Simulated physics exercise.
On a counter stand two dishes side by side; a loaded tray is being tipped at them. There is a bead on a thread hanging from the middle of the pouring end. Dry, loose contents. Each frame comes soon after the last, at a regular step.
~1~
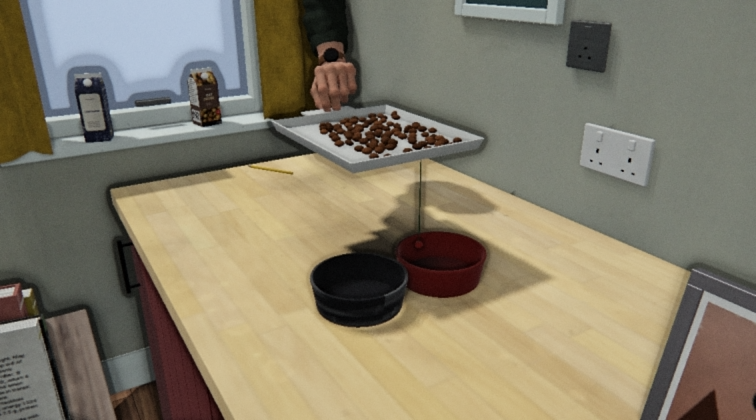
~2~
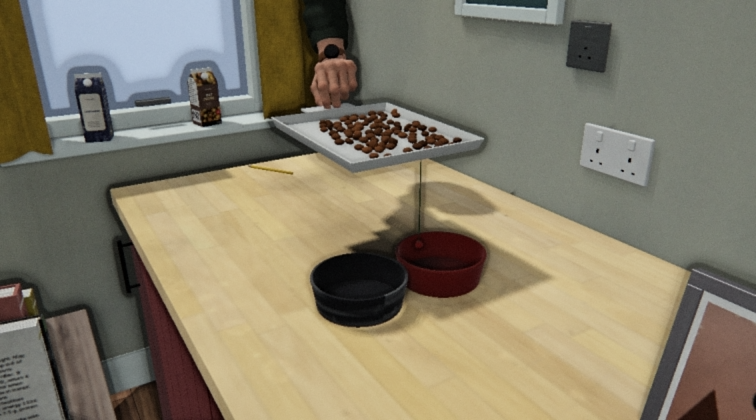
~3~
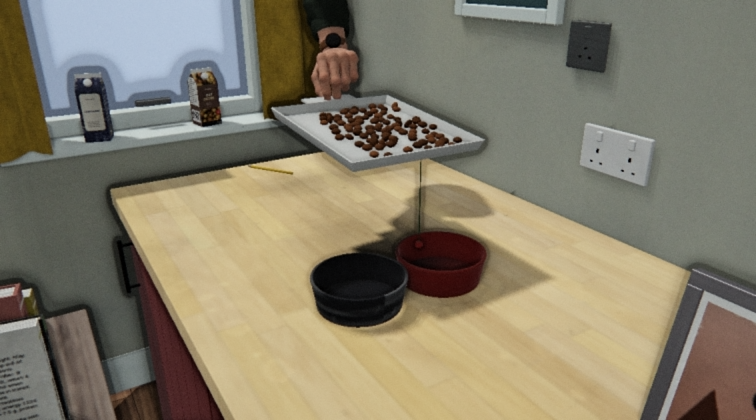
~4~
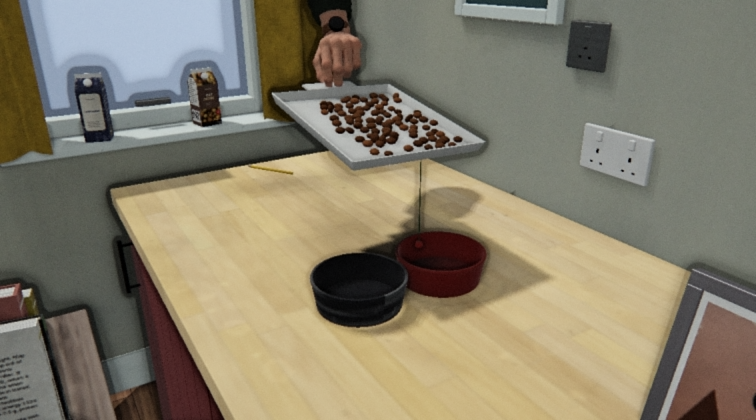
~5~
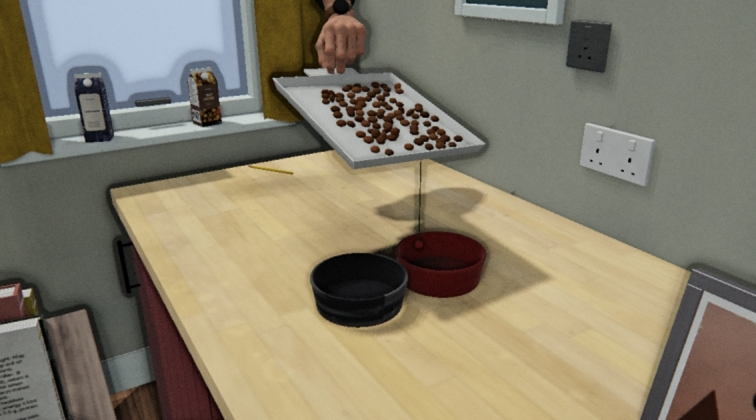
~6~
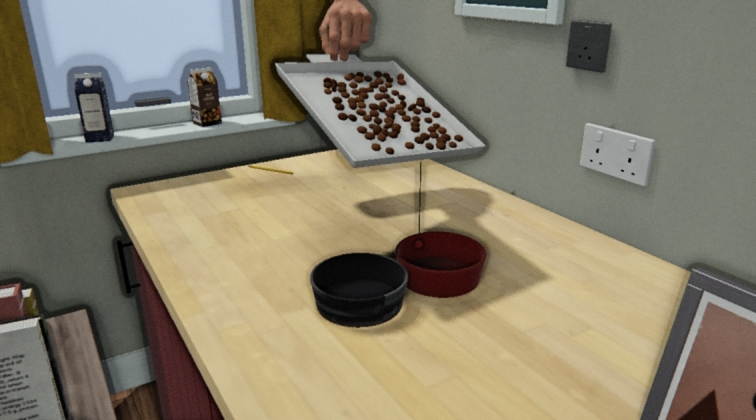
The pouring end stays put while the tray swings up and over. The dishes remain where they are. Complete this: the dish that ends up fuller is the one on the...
Right.
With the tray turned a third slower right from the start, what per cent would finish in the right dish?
Something like 50 percent, give or take.
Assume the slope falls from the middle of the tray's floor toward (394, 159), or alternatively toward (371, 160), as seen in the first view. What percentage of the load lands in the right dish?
Well, 20 percent for one and then 0 percent for the other.
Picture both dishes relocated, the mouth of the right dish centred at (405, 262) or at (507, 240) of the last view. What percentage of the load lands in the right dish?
First 20 per cent, second 40 per cent.
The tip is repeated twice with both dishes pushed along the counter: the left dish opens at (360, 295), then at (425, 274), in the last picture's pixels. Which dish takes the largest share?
At the first spot the right-side one comes out ahead, at the second spot the right-side one.
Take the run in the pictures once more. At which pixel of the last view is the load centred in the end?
Once it all stops, the middle lies near (466, 278).
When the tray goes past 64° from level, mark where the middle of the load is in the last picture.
Roughly at (445, 144).
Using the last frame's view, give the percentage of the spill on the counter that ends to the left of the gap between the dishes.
Share to the left: Near 0 per cent.
Just after the last frame, tray tipped steeply; almost all on the tray; about a tenth in the air.
A moment on, tray tipped past a quarter turn; about a tenth on the tray; just a few in the left dish; roughly a third in the right dish; roughly a third outside both; roughly a quarter in the air.
Further on, tray tipped past a quarter turn; just a few in the left dish; roughly half in the right dish; roughly half outside both.
When it is over, tray tipped past a quarter turn; just a few in the left dish; roughly half in the right dish; roughly half outside both.
